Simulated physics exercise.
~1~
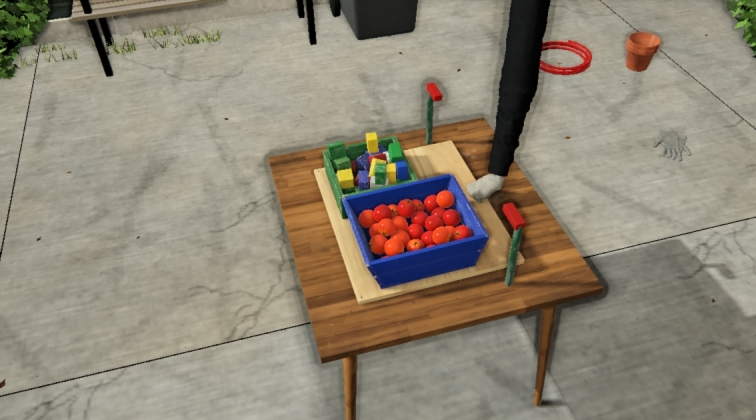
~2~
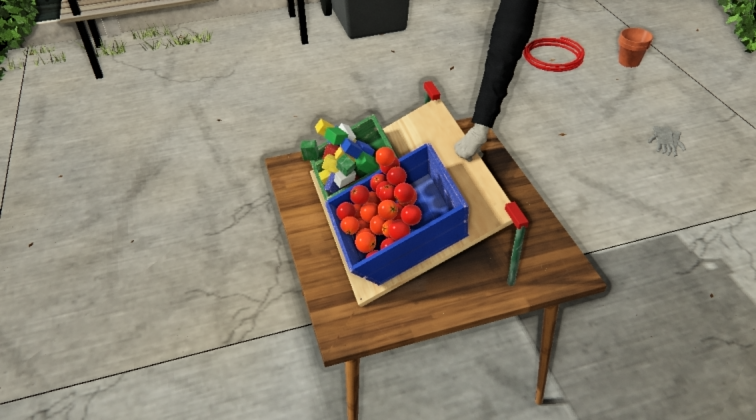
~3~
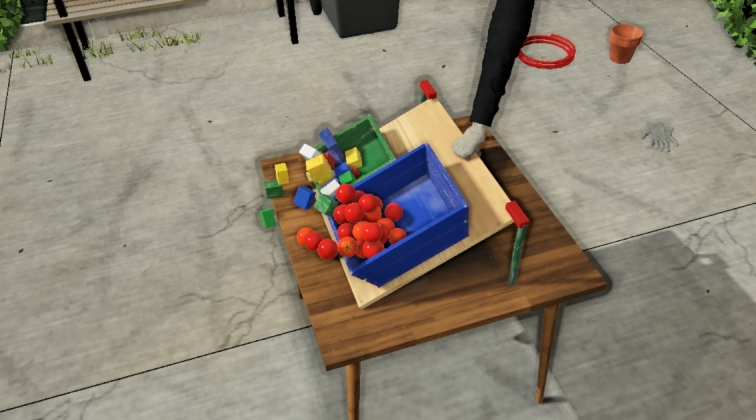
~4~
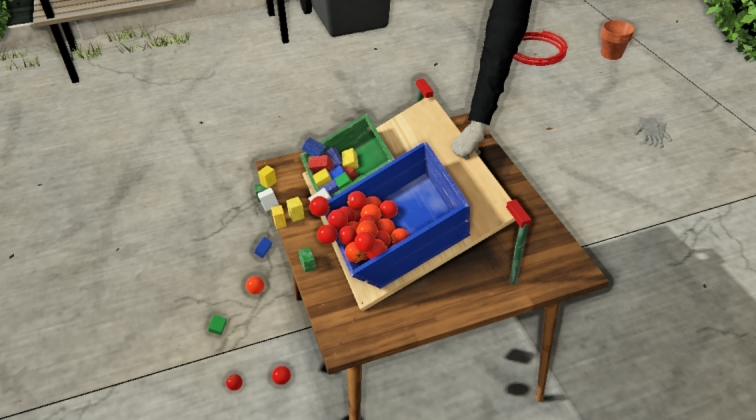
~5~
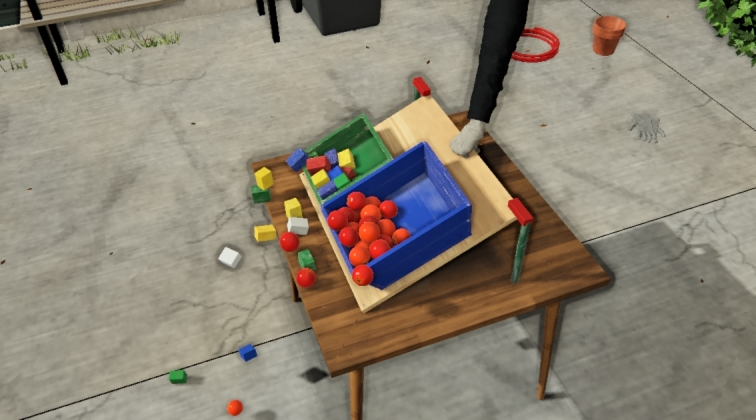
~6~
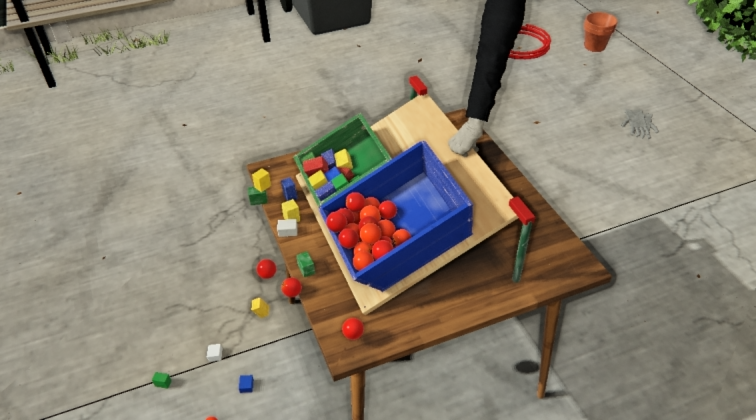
A hand tilts a board holding two baskets, spilling some tomatoes and toy bricks leftward.
